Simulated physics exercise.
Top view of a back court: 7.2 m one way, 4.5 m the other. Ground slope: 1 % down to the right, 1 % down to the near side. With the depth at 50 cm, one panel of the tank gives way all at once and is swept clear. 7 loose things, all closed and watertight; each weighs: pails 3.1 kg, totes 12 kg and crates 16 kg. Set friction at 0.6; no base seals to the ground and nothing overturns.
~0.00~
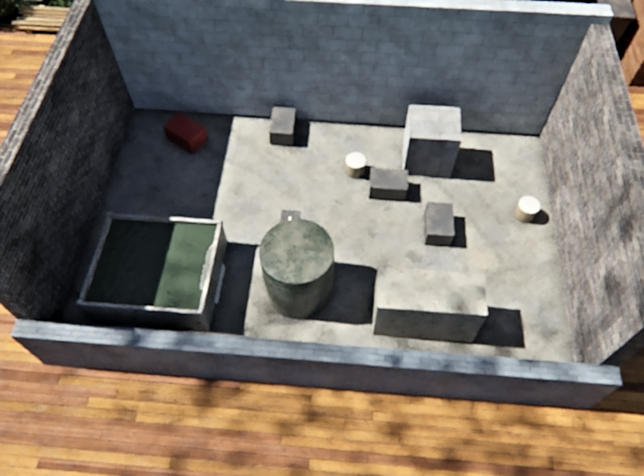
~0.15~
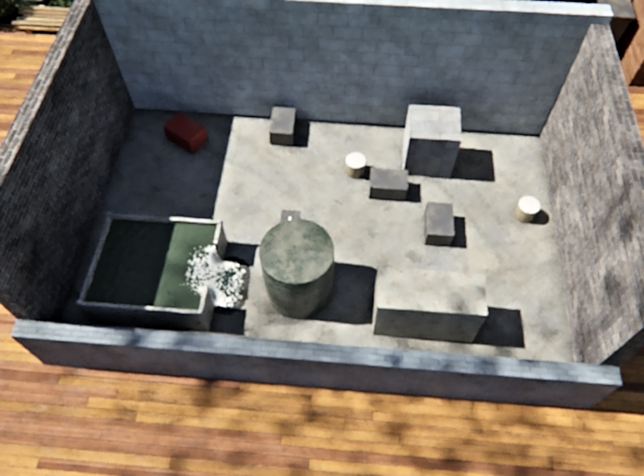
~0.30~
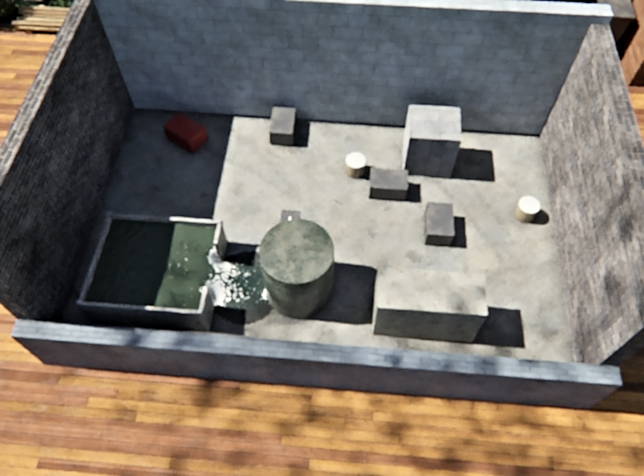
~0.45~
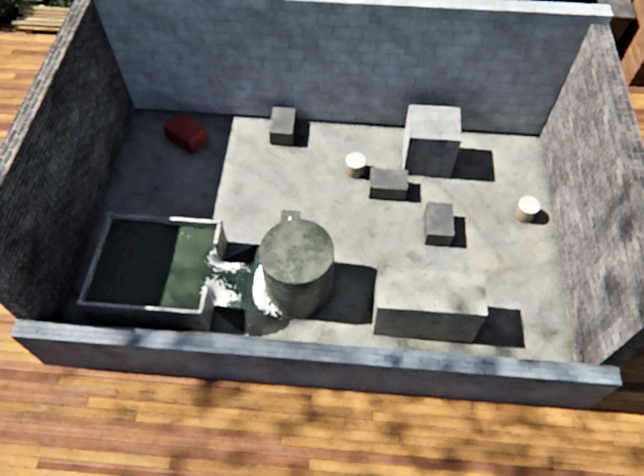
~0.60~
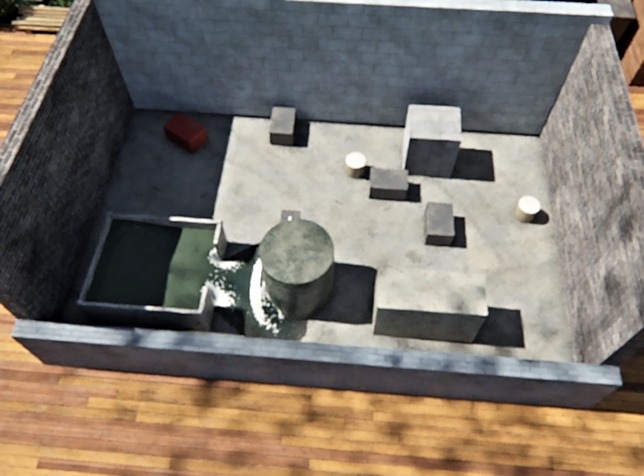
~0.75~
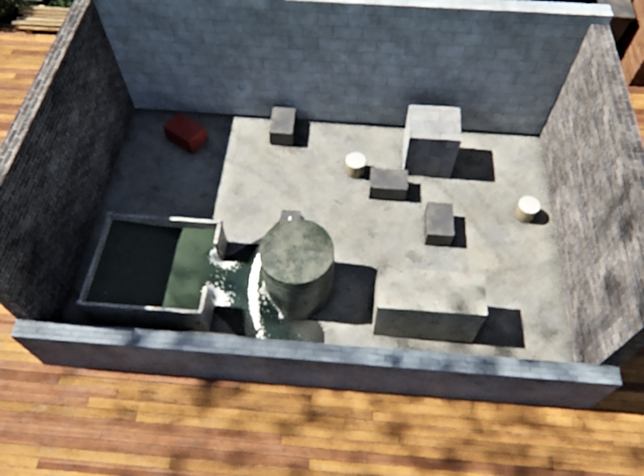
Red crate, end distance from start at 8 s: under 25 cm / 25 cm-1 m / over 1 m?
Under 25 cm.
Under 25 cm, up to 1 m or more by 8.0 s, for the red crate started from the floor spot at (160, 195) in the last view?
Outcome: It sits still.
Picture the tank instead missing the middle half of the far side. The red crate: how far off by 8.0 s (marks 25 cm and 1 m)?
So the red crate winds up far off.
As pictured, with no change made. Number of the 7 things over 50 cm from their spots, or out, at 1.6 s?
By my tally, 1.
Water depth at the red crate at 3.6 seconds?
Close to 1 centimetres.
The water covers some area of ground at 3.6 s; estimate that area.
Around 20 m2 of it.
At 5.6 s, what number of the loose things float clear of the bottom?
By my count, 0.
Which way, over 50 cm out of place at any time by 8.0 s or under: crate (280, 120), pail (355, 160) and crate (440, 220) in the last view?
Within, within, within.
After 1.6 s the red crate is near (184, 127), 0.0 m from its start, aground; 0 afloat.
After 3.6 s the red crate is near (184, 127), 0.0 m from its start, aground; 0 afloat.
After 5.6 s the red crate is near (184, 127), 0.0 m from its start, aground; 0 afloat.
After 8.0 s the red crate is near (184, 127), 0.0 m from its start, aground; 2 afloat.
